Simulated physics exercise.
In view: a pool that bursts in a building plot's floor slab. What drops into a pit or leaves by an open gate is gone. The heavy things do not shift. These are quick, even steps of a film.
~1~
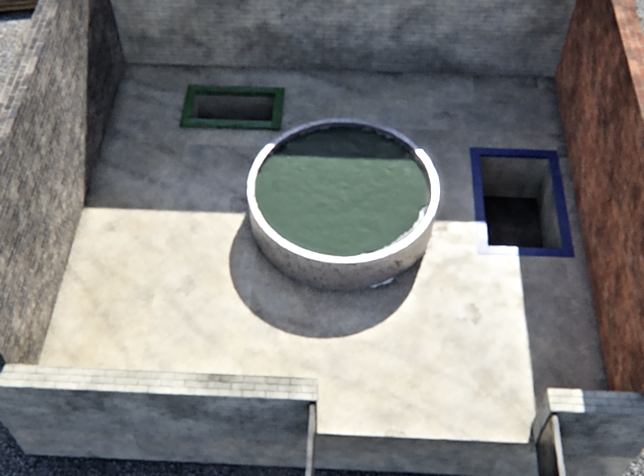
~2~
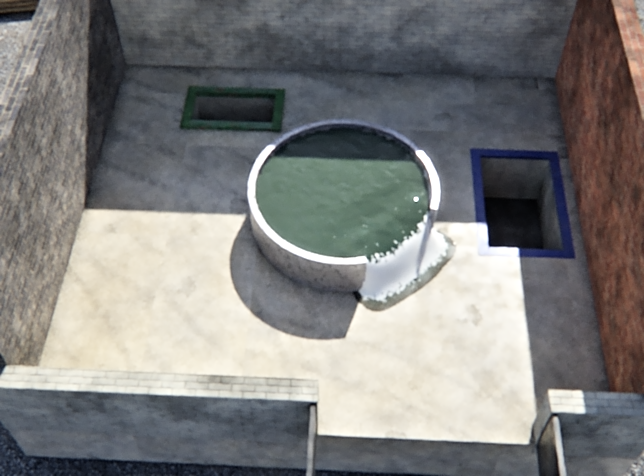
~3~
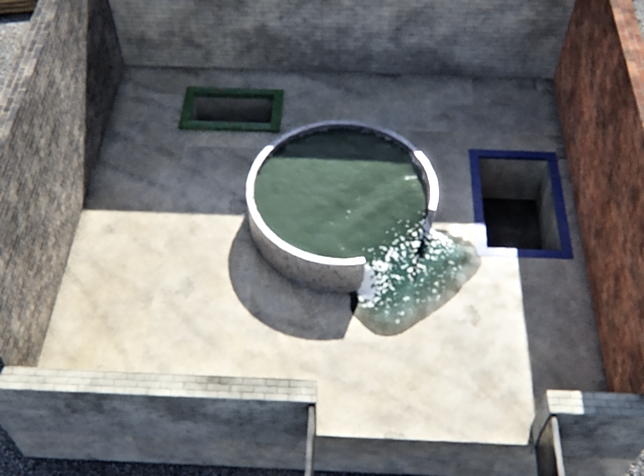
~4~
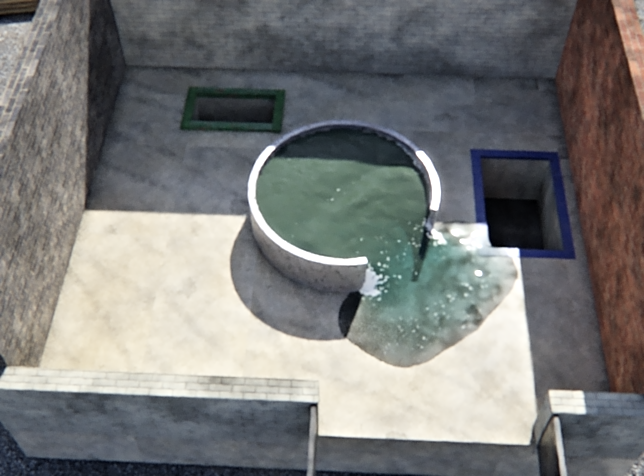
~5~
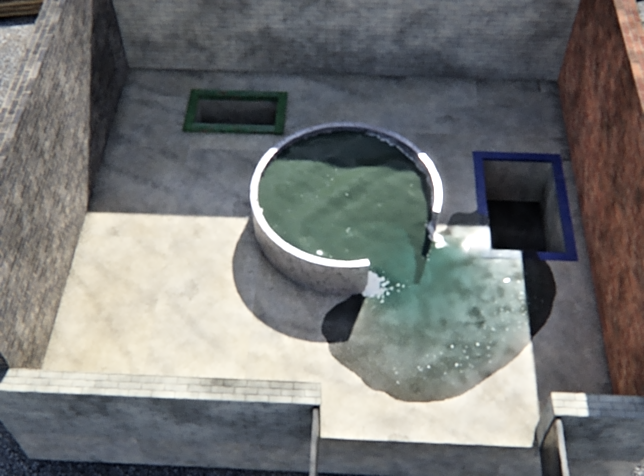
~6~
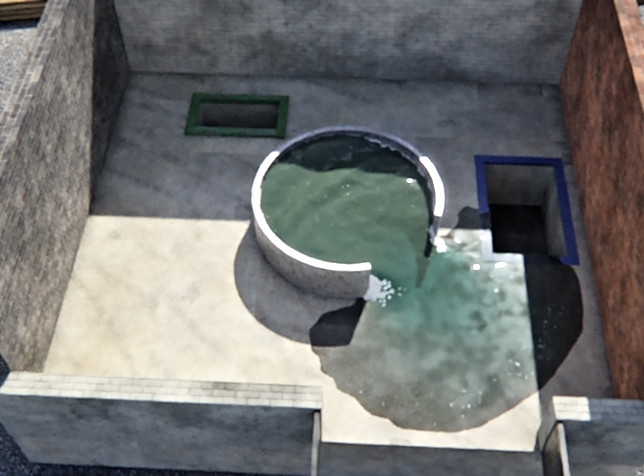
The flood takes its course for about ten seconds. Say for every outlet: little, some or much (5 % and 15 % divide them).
One by one: The gate takes over 15 %; the green pit takes under 5 %; the blue pit takes over 15 %.
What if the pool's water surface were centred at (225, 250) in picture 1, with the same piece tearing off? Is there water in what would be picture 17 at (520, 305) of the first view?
There: Awash.
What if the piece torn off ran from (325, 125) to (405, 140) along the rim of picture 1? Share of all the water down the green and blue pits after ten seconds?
Per cent: Green 4, blue 35.
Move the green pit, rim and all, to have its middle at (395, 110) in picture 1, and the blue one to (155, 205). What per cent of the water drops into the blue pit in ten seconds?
Roughly, in per cent: Blue 0.
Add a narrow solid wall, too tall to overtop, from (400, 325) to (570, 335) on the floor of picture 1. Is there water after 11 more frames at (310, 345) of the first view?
There: Under water.
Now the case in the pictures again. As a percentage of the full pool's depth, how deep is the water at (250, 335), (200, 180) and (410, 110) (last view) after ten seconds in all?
In turn 2, 0 and 0 in a hundred.
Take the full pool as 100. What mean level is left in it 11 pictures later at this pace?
About 52 per cent.
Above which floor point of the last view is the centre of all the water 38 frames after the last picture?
Roughly at (429, 279).
A moment on, water covers 20 % of the floor; the gate 2 %, the green pit 0 %, the blue pit 1 %.
Next, water covers 20 % of the floor; the gate 9 %, the green pit 0 %, the blue pit 1 %.
Then, water covers 25 % of the floor; the gate 21 %, the green pit 0 %, the blue pit 4 %.
Later, water covers 25 % of the floor; the gate 36 %, the green pit 0 %, the blue pit 13 %.
In the end, water covers 20 % of the floor; the gate 49 %, the green pit 0 %, the blue pit 21 %.
